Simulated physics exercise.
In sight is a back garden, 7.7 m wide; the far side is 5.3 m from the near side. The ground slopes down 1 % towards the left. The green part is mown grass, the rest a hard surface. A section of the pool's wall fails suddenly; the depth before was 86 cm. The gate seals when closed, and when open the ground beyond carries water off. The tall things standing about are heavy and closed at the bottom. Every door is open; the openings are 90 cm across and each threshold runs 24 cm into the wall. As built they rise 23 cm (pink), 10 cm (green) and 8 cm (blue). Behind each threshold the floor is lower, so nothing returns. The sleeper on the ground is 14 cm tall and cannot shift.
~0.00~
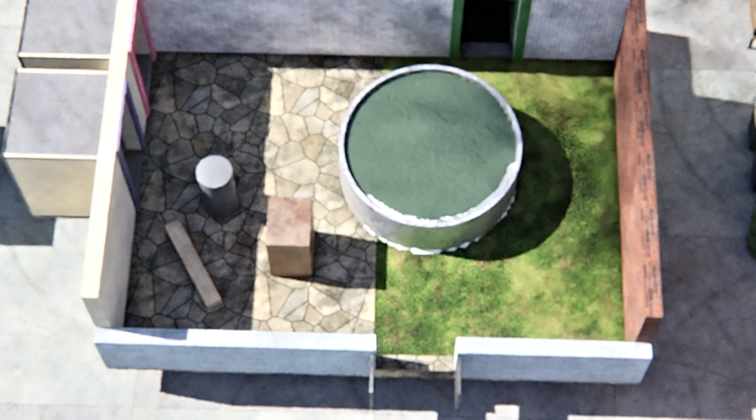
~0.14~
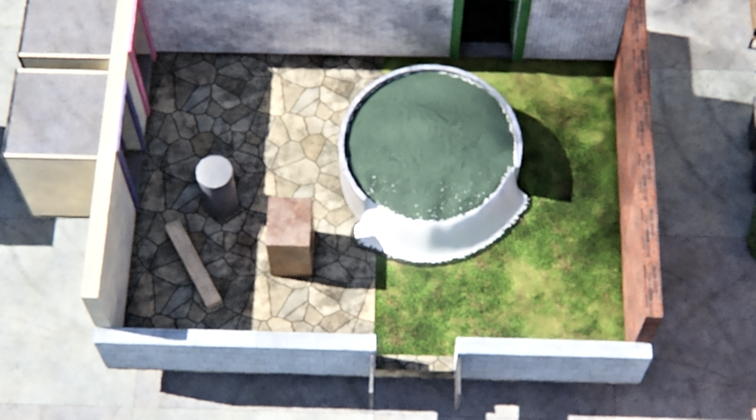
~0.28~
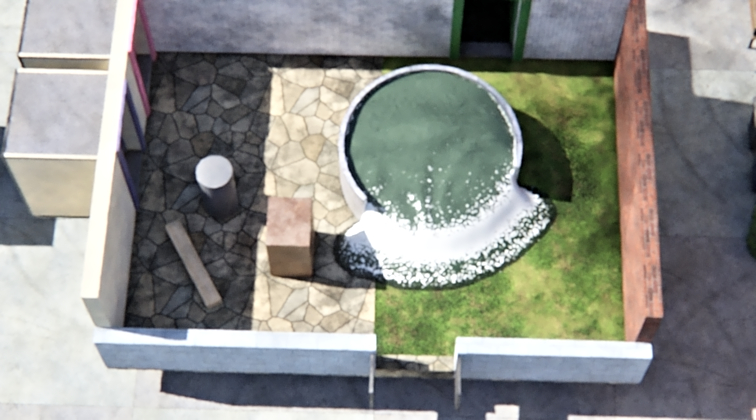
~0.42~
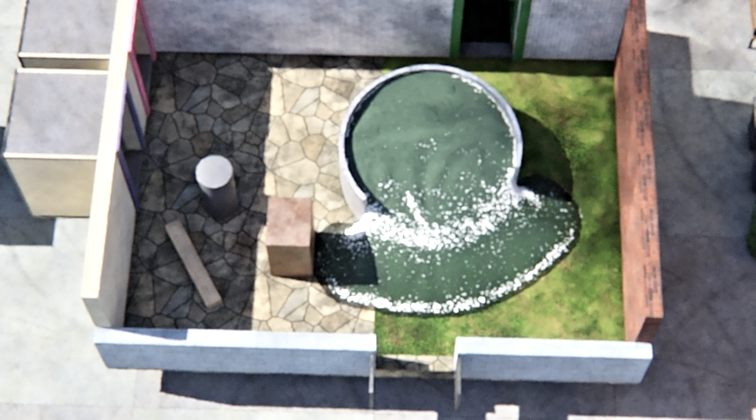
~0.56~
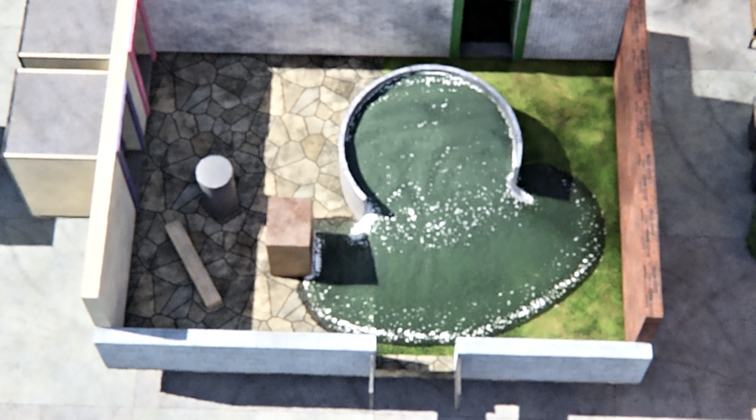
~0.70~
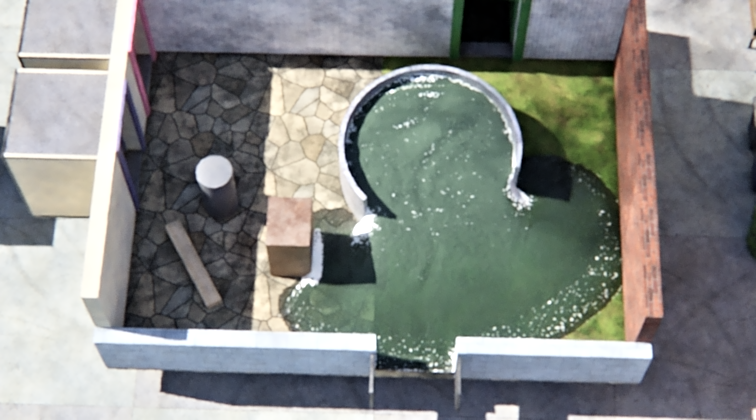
The video shows a walled yard of grass and stone paving, where the near side of a round pool gives way and foaming green water pours out, spreading across the lawn, around a brown block and to the front wall.
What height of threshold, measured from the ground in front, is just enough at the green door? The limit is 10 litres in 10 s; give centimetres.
At least 14 cm or so.
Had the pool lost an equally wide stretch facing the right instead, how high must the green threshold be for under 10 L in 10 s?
Then roughly 23 cm.
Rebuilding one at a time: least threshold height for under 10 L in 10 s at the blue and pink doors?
About 8.5 cm at blue and 13.5 cm at pink.
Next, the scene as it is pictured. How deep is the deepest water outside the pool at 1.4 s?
Up to some 58 cm.
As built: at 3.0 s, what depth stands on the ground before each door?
In cm: Pink 0, green 0, blue 3.
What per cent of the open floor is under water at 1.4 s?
Some 40 per cent of it.
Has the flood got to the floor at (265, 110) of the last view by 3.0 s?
It is not reached.
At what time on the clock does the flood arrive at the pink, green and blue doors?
Pink 3.8 s, green 4.0 s, blue 2.8 s.
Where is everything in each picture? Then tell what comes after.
In the first frame, the pool at (430, 146) is whole and still, 86 cm deep; the green door at (490, 25) is dry.
In the second frame, the front is at (358, 242), 0.3 m from the gap at (450, 239); 0.6 m2 of floor is wet, 86 cm left at the back.
In the third frame, water pours out at (450, 239) and has run 0.8 m, to (345, 266); about 13 cm deep outside, 86 cm at the back.
In the fourth frame, water pours out at (450, 241) and has run 1.3 m, to (340, 298); about 13 cm deep outside, 86 cm at the back.
In the fifth frame, the gap is at (450, 241), the front 1.7 m out at (323, 323); the back of the pool holds 81 cm.
In the sixth frame, the front is at a hidden place, 2.2 m from the gap at (450, 242); 11.4 m2 of floor is wet, 72 cm left at the back; the green door at (490, 25), 3.5 m from the gap, is still 2.1 m from the nearest water.
After 1.4 s water covers 40 % of the floor, deepest (58 cm) near (606, 359); it has not reached the green door.
After 3.0 s water covers 60 % of the floor, deepest (34 cm) near (618, 360); it has not reached the green door.
After 10.0 s water covers 100 % of the floor, deepest (19 cm) near (144, 149); 9 cm at the green door, 45 litres in over its 10 cm threshold.
At the green door as built, the water arrived by 4.2 s and peaked near 16 cm at 7.0 s.
With a threshold of 12.5 cm, 19 litres would have come in within the 10 s; with 17 cm, 1 litre. So under 10 litres takes about 14 cm.
